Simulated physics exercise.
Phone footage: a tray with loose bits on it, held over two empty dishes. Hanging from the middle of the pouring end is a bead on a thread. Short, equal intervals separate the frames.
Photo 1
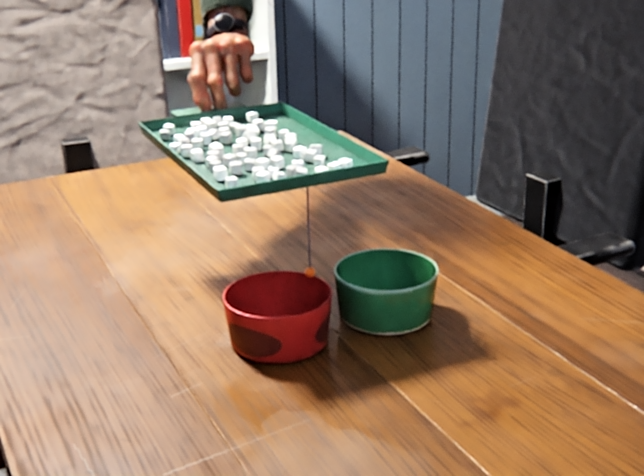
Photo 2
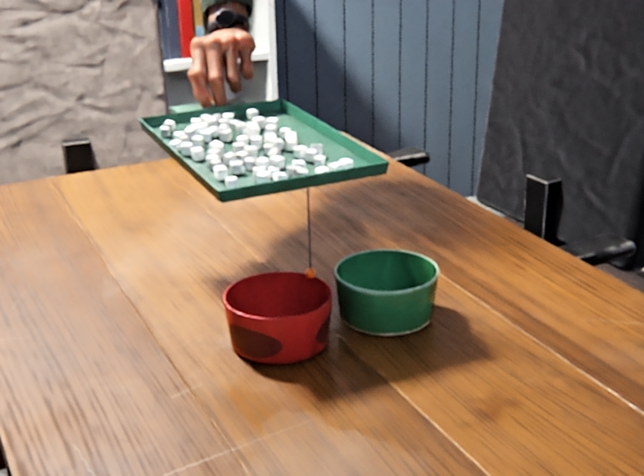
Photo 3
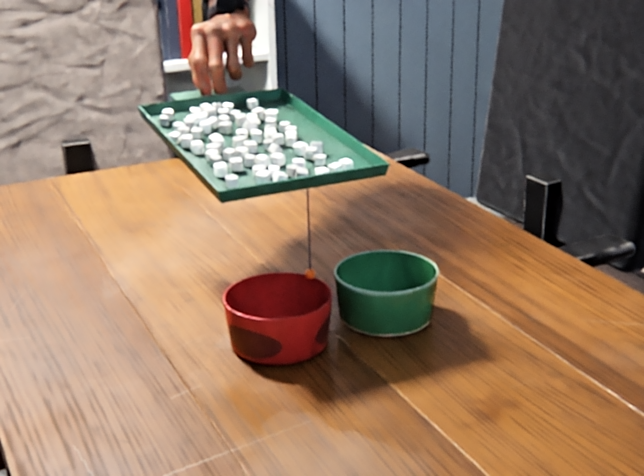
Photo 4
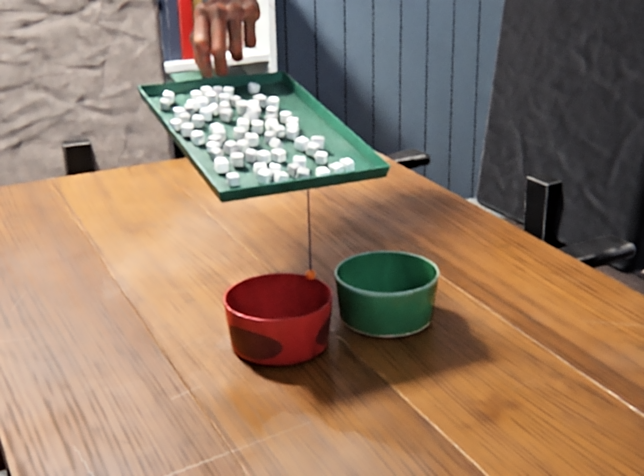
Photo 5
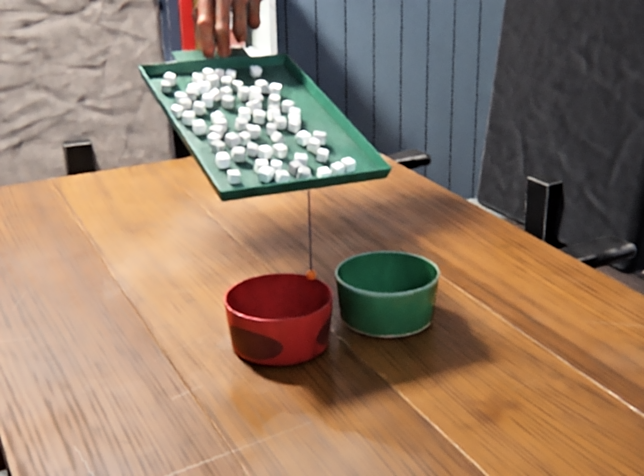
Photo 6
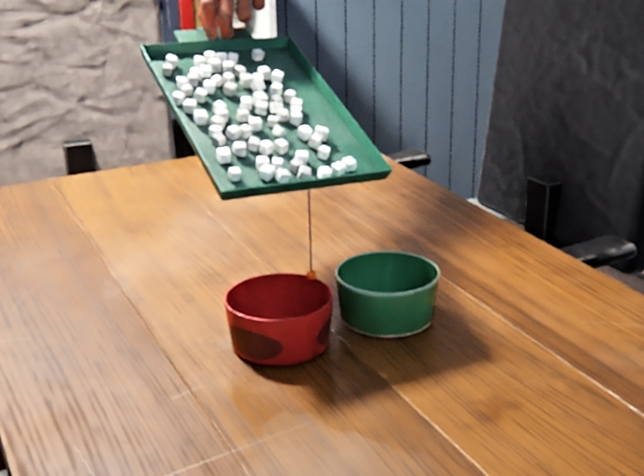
A green tray of white sugar cubes tilted gradually as a hand at its far end rose, lifting that side above a red dish and a green dish, while the cubes stayed on the tray.
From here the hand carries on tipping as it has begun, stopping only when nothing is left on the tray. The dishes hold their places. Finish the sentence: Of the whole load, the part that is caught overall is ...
... less than half of it.
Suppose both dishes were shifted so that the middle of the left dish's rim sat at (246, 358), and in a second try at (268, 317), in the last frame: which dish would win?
The first try: The dish on the right. The second: The right one.
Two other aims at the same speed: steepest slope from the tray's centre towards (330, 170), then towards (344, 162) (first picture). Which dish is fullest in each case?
Note: Place 1, the dish at the right; place 2, the dish at the right.
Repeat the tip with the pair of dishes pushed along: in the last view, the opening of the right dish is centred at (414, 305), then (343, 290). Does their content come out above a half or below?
The bulk of it and then Short of half.
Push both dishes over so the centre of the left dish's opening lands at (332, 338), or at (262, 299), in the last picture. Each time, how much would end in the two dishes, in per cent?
Roughly 40 per cent, then roughly 30 per cent.
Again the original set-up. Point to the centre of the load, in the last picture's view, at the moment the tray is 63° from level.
I'd mark it close to (313, 147).
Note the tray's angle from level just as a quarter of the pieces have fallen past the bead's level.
I'd say it is tilted about 100°.
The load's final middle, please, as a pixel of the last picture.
Around (379, 365).
Soon after the last picture, tray tipped steeply; all on the tray.
A little later, tray tipped right over; most on the tray; a stray few in the right dish; about a quarter outside both; a small part in the air.
Later still, tray tipped past a quarter turn; a small part in the left dish; about a quarter in the right dish; most outside both.
At rest, tray tipped past a quarter turn; a small part in the left dish; about a quarter in the right dish; most outside both.
